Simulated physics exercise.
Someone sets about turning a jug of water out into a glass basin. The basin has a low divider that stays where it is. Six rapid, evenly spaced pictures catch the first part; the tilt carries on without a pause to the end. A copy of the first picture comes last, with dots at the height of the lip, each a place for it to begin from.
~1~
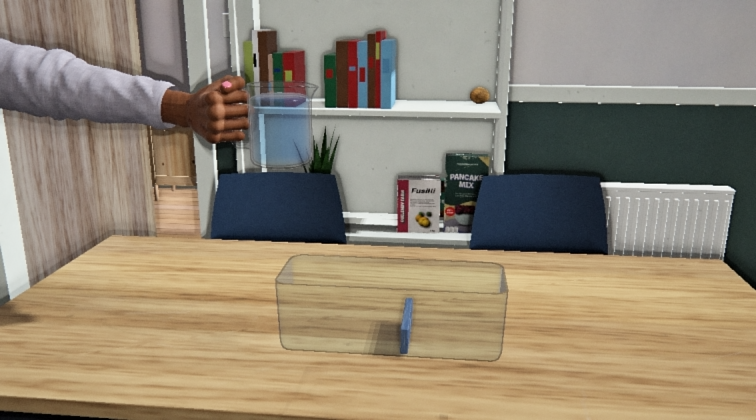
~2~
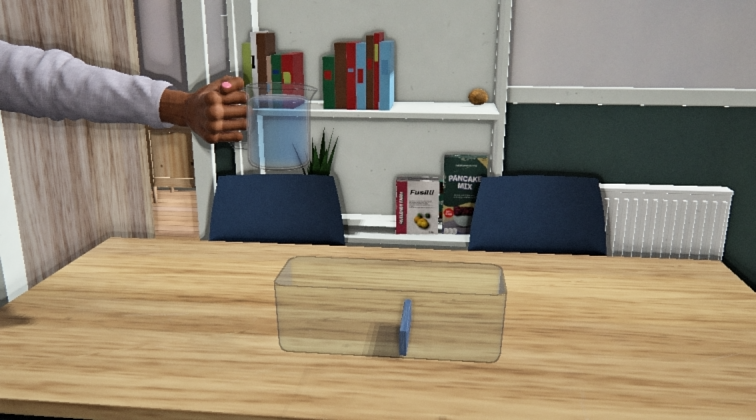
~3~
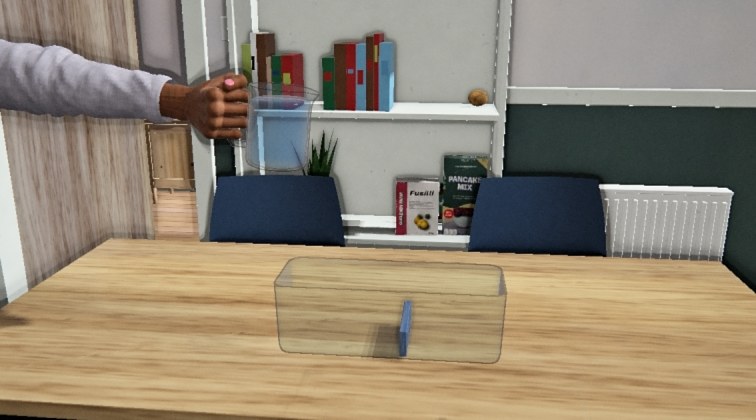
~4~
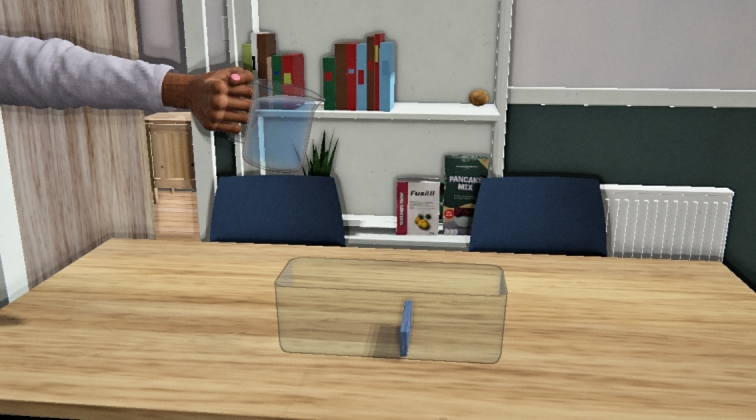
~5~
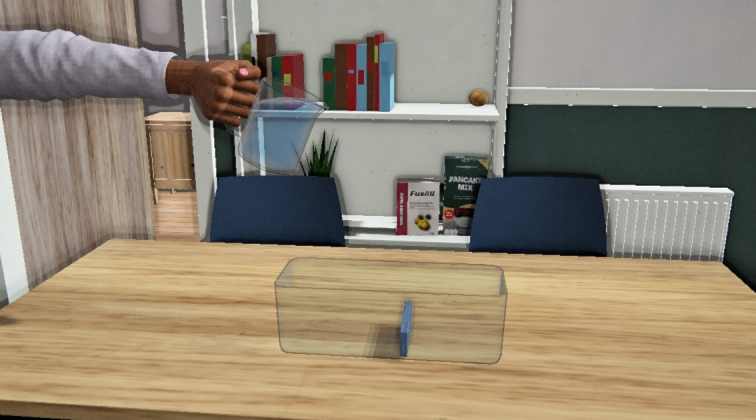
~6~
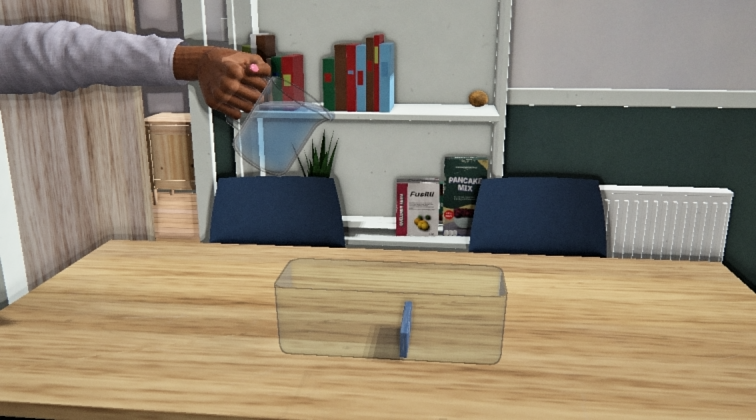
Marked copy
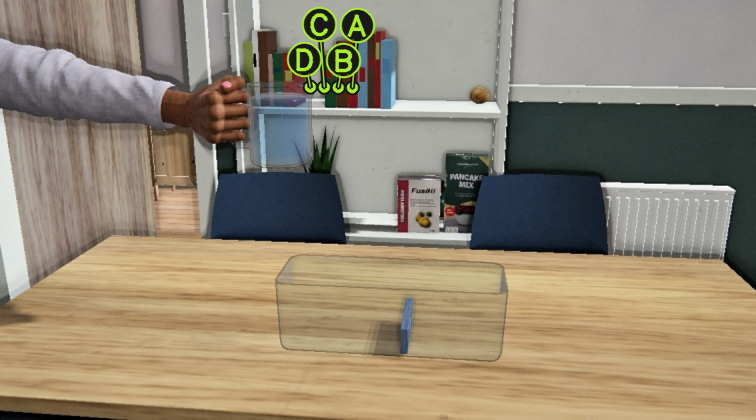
A hand in a grey sleeve, reaching in from the left, holds a clear jug of bluish water upright, then tilts it steadily rightward until the water reaches its lip. Below, a clear glass basin with a small blue upright piece sits on a pale wooden table. The steady, slightly raised view faces two dark blue chairs, white shelves of books, a plant and a radiator.
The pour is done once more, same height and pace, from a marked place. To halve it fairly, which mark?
Dot B does it best.
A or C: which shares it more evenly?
A.
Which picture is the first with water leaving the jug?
In picture 6.
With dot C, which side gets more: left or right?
The left one.
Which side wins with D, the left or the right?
More ends on the left.
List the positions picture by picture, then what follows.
Upright, lip at (317, 87); basin from (281, 346) to (502, 359); top of the wall at (407, 313); nothing has left yet.
Upright, lip at (316, 89); nothing has left yet.
Tipped about 6°, lip at (319, 94); nothing has left yet.
Tipped about 13°, lip at (324, 99); nothing has left yet.
Tipped about 23°, lip at (327, 108); nothing has left yet.
Tipped about 34°, lip at (330, 119); water is over the lip, down to (330, 119).
On the marked copy, A at (352, 87); B at (338, 87); C at (324, 87); D at (310, 87).
Choosing A, about 21 % ends left of the wall and 77 % right of it.
Choosing B, about 53 % ends left of the wall and 44 % right of it; 3 % is lost outside.
Choosing C, about 85 % ends left of the wall and 5 % right of it; 10 % is lost outside.
Choosing D, about 89 % ends left of the wall and 5 % right of it; 6 % is lost outside.
